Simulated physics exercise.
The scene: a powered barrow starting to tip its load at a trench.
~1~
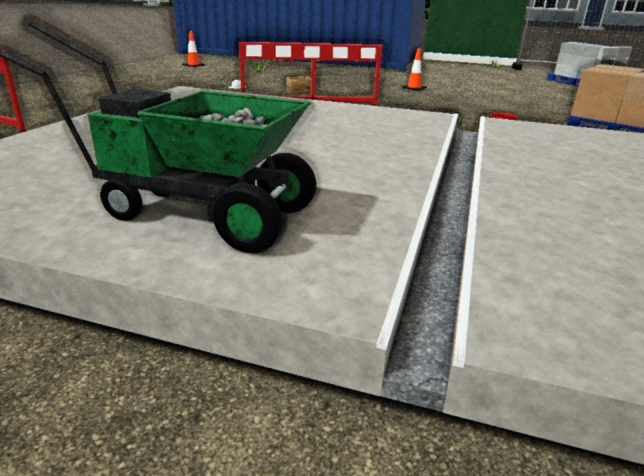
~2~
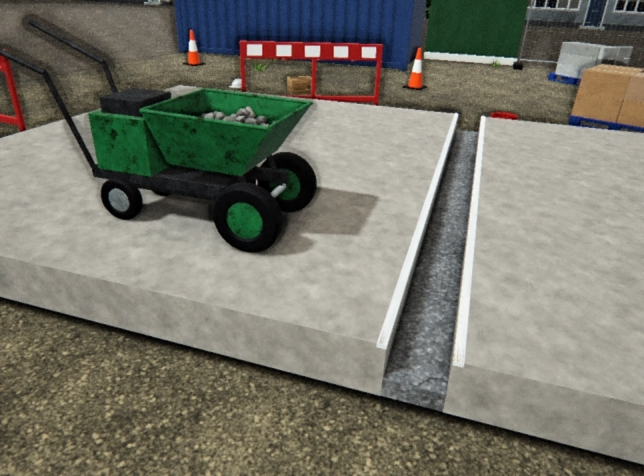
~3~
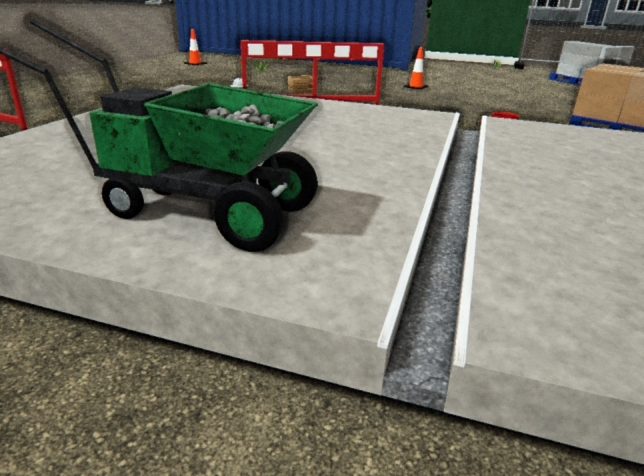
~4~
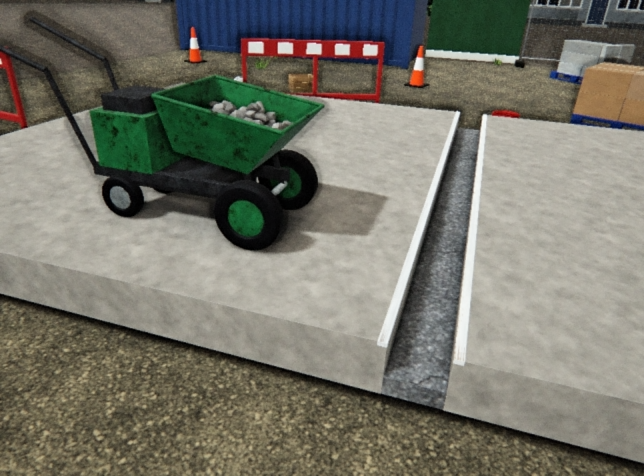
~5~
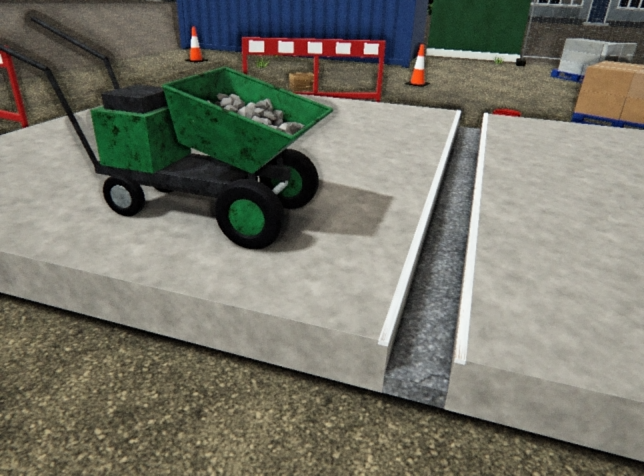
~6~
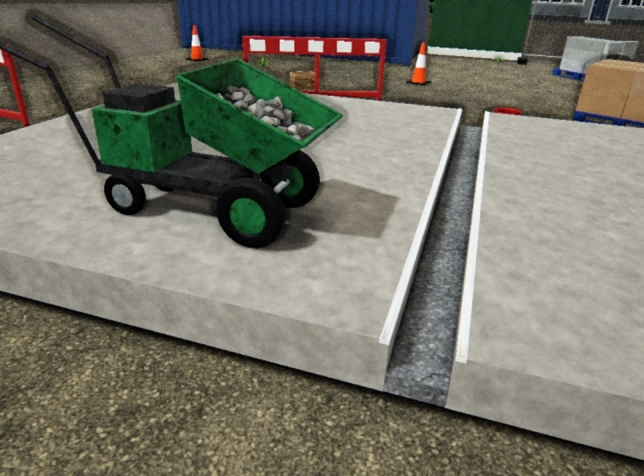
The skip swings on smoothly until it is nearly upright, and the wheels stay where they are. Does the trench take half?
Between the edges lies less than half of the load.
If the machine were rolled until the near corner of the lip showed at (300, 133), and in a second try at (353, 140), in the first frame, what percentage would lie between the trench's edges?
About 60 and 80 per cent.
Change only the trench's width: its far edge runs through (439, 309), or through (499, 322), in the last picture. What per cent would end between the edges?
In turn 20 and 20 in a hundred.
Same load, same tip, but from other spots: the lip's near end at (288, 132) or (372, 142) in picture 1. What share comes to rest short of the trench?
In turn 40 and 0 in a hundred.
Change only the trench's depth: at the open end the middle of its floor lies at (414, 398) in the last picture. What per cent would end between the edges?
It comes to 20 per cent or so.
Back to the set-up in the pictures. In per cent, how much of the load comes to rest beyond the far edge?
It comes to 0 per cent or so.
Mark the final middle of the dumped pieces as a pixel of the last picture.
Around (388, 241).
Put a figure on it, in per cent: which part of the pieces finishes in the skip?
Near 15 %.
Soon, skip tipped steeply; all in the skip.
A while on, skip tipped right over; most in the skip; a small part short of the trench; a stray few falling.
Towards the end, skip tipped right over; about a quarter in the skip; about half short of the trench; a small part in or heaped over the trench.
Finally, skip tipped right over; a small part in the skip; about two thirds short of the trench; about a quarter in or heaped over the trench; none beyond it.
